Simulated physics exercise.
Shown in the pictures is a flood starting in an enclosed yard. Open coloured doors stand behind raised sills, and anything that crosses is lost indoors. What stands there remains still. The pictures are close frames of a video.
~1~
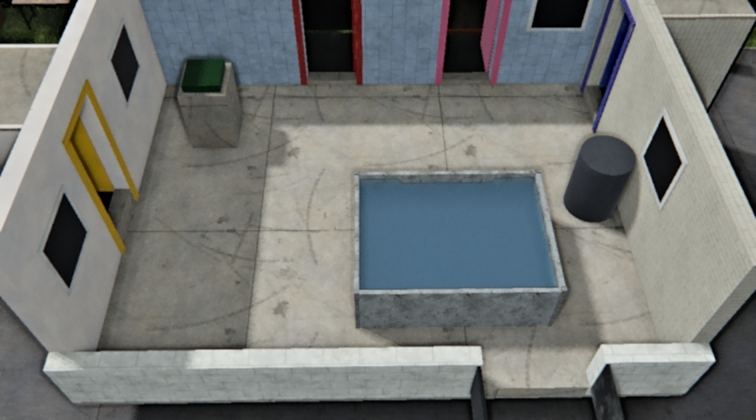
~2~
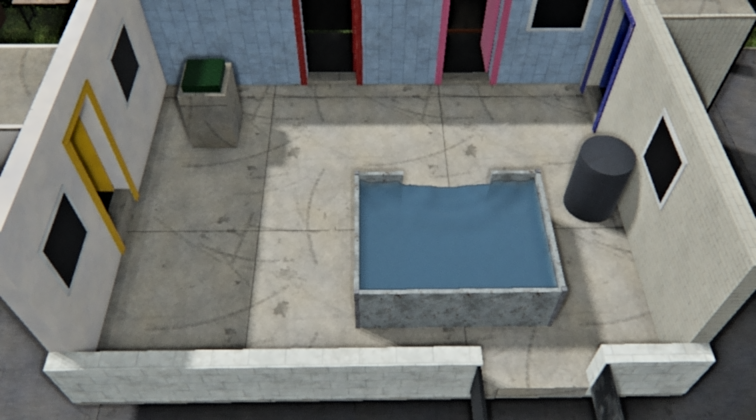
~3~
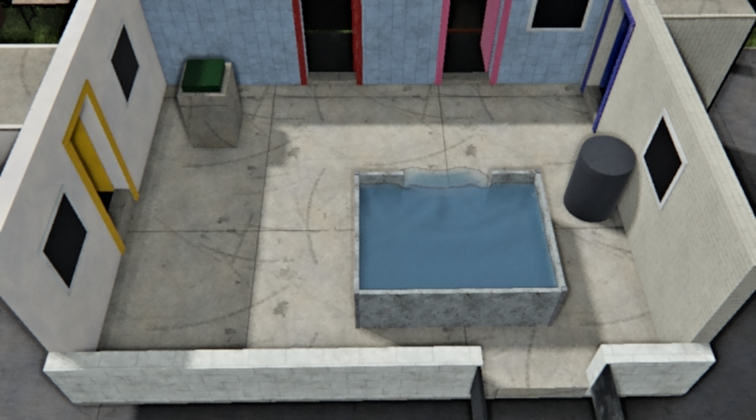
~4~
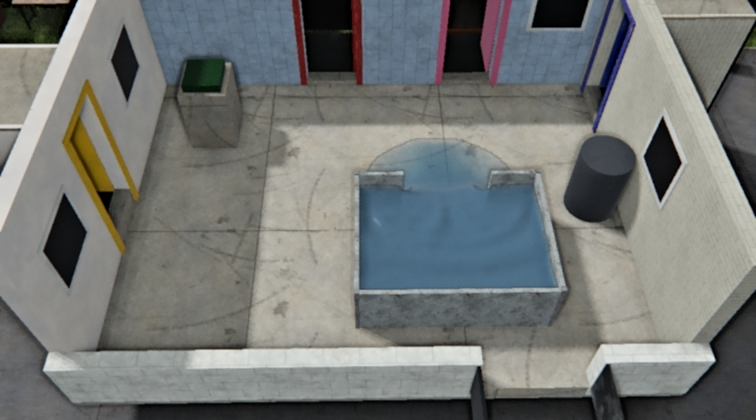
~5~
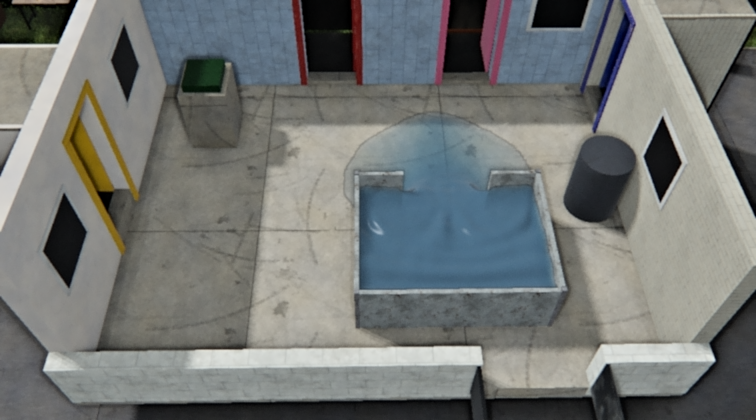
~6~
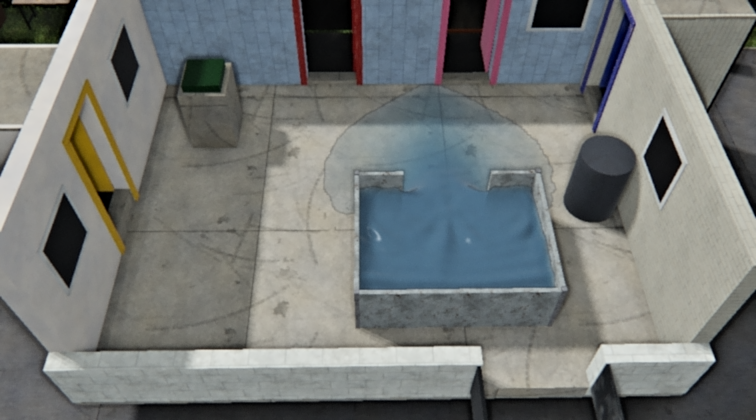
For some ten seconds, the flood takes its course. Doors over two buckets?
Blue door: Too much gets in there, pink door: Too much gets in there, red door: Too much gets in there, yellow door: Not too much gets in there.
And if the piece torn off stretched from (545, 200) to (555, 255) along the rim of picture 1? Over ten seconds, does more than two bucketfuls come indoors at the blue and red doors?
Blue does not overflow; red does not overflow.
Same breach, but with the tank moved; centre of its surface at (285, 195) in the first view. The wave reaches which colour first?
That would be the one in red.
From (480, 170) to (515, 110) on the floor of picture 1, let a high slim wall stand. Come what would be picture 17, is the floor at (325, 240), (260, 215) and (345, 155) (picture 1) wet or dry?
Taking the points in the order given, they are high and dry, high and dry and inundated.
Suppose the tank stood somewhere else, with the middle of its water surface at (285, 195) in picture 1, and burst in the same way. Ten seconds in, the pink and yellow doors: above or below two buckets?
Well, the pink door doesn't reach it, while the yellow door doesn't reach it.
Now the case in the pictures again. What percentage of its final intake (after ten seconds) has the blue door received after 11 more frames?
Estimate: Some 10 per cent.
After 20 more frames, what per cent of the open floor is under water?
Near 50 in a hundred.
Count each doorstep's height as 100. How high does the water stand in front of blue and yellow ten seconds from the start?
Roughly 50 per cent, then 10 per cent.
A moment on, water covers 35 % of the floor; the blue door not reached, the pink door far over two buckets in, the red door under two buckets in, the yellow door not reached.
Next, water covers 40 % of the floor; the blue door under two buckets in, the pink door far over two buckets in, the red door over two buckets in, the yellow door not reached.
Then, water covers 50 % of the floor; the blue door over two buckets in, the pink door far over two buckets in, the red door far over two buckets in, the yellow door not reached.
Later, water covers 90 % of the floor; the blue door over two buckets in, the pink door far over two buckets in, the red door far over two buckets in, the yellow door wet at the sill, nothing in.
In the end, water covers 100 % of the floor; the blue door over two buckets in, the pink door far over two buckets in, the red door far over two buckets in, the yellow door wet at the sill, nothing in.
